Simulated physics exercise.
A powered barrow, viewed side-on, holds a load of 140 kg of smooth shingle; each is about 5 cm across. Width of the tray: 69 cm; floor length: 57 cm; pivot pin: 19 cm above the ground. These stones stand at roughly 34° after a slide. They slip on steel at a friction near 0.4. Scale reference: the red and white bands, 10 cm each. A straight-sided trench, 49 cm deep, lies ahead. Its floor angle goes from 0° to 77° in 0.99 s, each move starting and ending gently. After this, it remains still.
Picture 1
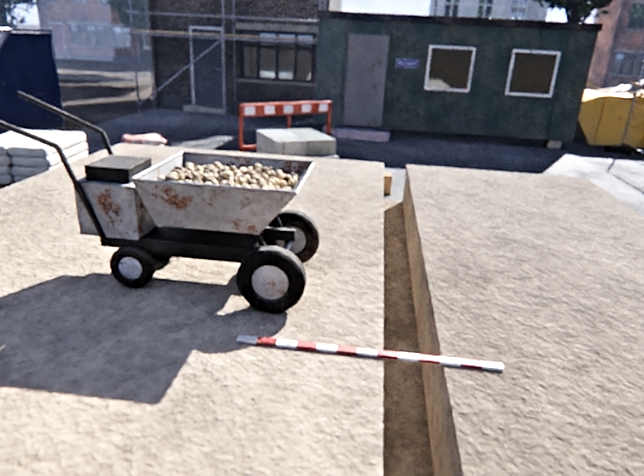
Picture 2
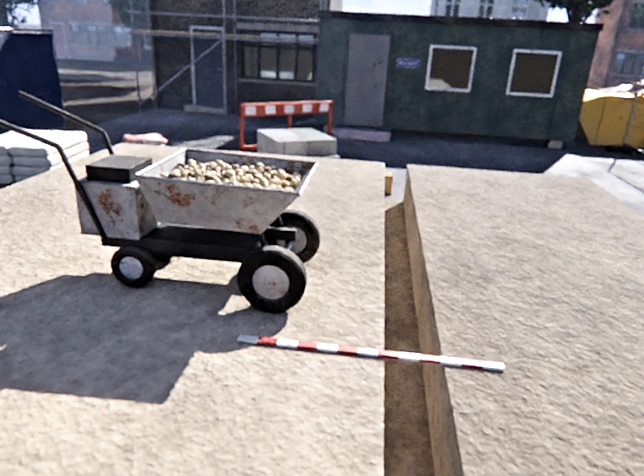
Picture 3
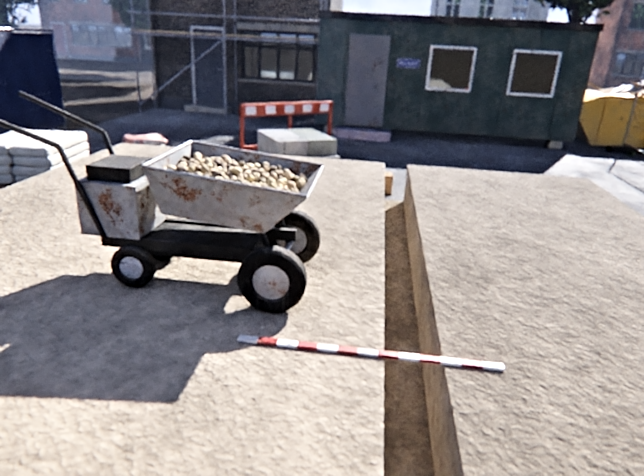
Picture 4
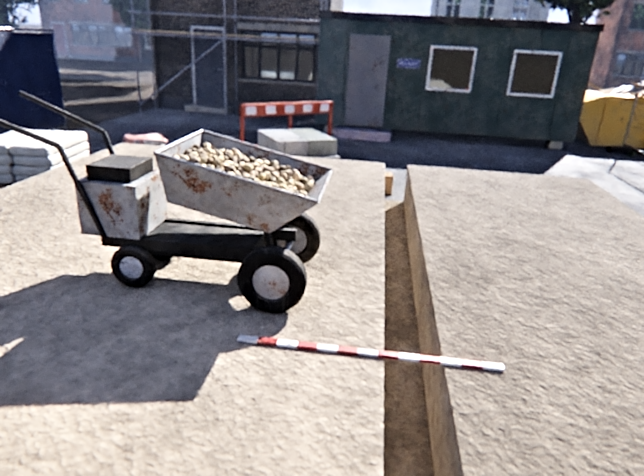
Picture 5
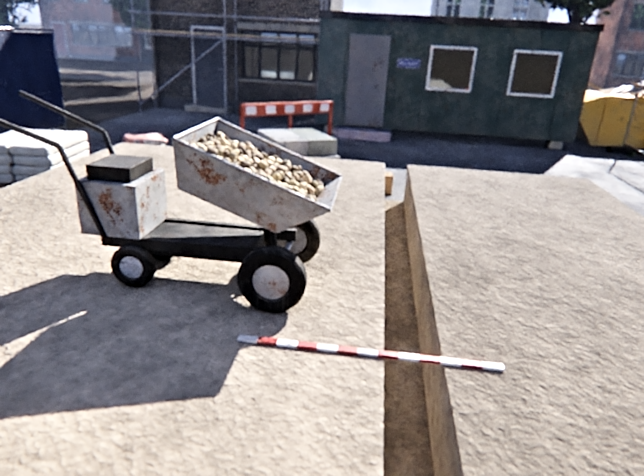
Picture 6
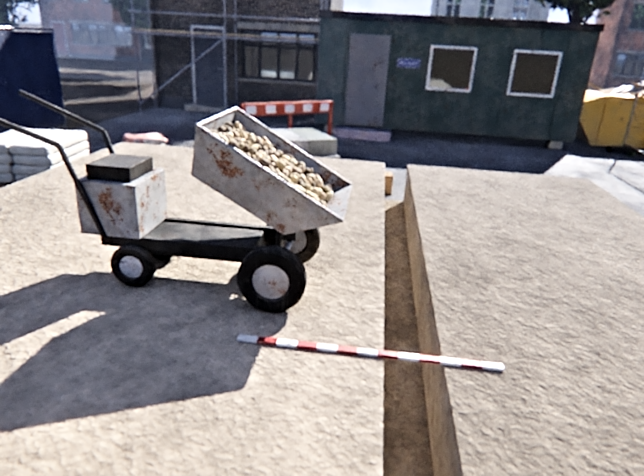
Rust-marked barrow tray loaded with pale rounded stones tilting steadily toward the right, its rear end rising above the stationary wheeled base.
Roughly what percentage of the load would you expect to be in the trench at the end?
I'd expect around 90 per cent.
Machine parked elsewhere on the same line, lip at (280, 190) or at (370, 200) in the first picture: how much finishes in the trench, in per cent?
Around 90% for the first place and 5% for the second.
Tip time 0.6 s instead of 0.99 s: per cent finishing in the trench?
With that change, it comes to around 70 per cent.
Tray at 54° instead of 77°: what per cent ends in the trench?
Close to 60 per cent then.
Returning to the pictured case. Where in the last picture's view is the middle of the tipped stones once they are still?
Centre estimate: Around (405, 352).
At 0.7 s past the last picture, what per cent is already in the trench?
About 60 per cent by then.
Then, 0.3 s after the last picture the floor is at 65°, 100 % in the tray; the foremost stones are at (376, 241).
Then, 0.7 s after the last picture the floor is at 77°, 34 % in the tray, 2 % short of the trench, 59 % in the trench, 5 % past the trench; the foremost stones are at (462, 308).
Then, 1.0 s after the last picture the floor is at 77°, 3 % in the tray, 1 % short of the trench, 85 % in the trench, 10 % past the trench; the foremost stones are at (562, 307).
Then, 3.0 s after the last picture the floor is at 77°, 0 % in the tray, 90 % in the trench, 10 % past the trench; the foremost stones are past the picture's edge.
